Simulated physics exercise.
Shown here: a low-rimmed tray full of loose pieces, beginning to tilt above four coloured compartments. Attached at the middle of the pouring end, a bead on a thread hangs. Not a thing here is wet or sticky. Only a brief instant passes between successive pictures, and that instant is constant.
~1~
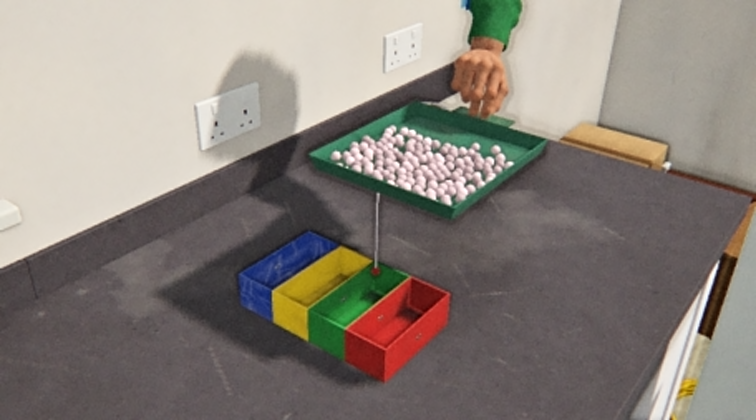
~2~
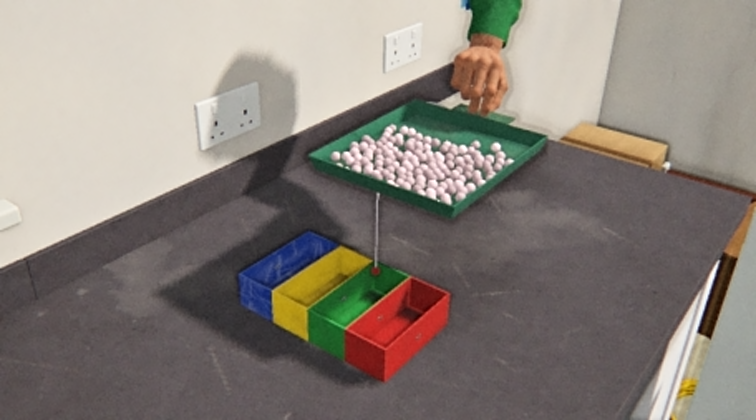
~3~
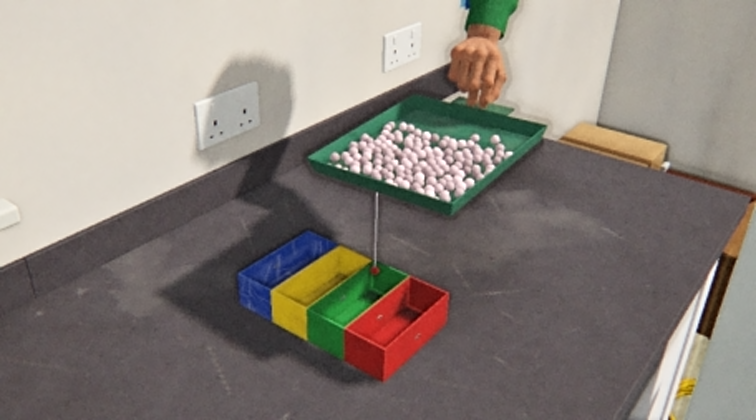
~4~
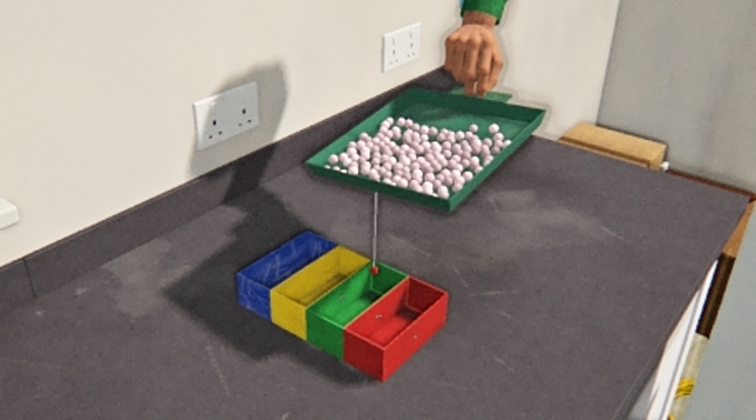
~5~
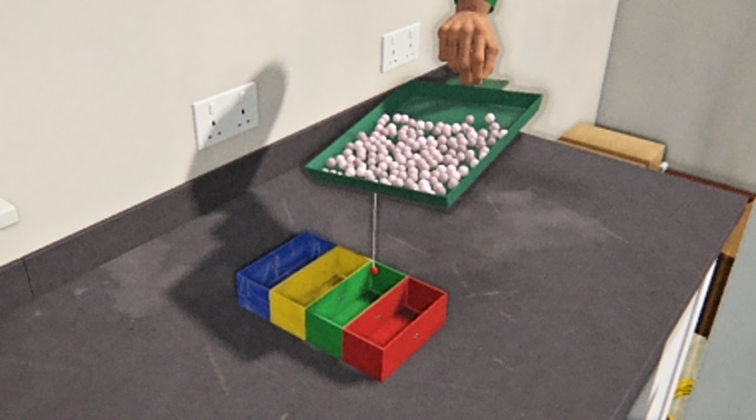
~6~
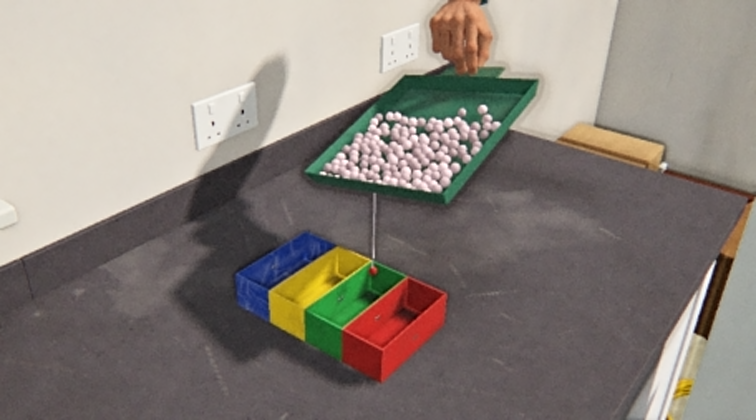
At first, a hand holds the far end of a green tray of small pale pink balls, nearly level above blue, yellow, green and red compartments. Then the hand gradually lifts that end, tilting the tray toward its near left corner, and the balls shift slightly down toward the lower edge.
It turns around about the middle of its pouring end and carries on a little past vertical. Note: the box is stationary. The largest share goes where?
To the blue cell.
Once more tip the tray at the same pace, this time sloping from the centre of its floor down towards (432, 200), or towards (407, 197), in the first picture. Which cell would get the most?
First: The red one, second: The cell in red.
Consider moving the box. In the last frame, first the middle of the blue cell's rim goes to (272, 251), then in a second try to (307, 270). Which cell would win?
So it would be that yellow cell first and the blue cell after that.
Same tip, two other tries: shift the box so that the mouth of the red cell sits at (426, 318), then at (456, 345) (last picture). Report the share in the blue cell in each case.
You'd get near 70 per cent and afterwards near 0 per cent.
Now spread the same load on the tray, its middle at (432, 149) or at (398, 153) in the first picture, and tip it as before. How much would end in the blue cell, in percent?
Close to 60 and close to 60 per cent.
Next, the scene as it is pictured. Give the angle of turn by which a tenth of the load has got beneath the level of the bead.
Reading: Some 70°.
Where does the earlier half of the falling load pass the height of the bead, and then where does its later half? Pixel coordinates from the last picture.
Earlier portion about (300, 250); later portion about (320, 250).
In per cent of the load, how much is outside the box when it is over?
Close to 10 in a hundred.
Soon, tray tipped steeply; most on the tray; a small part in the blue cell; a stray few in the yellow cell; a small part falling or outside the box.
A while on, tray tipped past a quarter turn; a stray few on the tray; about half in the blue cell; about a third in the yellow cell; a small part falling or outside the box.
Towards the end, tray tipped past a quarter turn; about half in the blue cell; about a third in the yellow cell; a small part falling or outside the box.
Finally, tray tipped past a quarter turn; about half in the blue cell; about a third in the yellow cell; none in the red cell; none in the green cell; a small part outside the box.
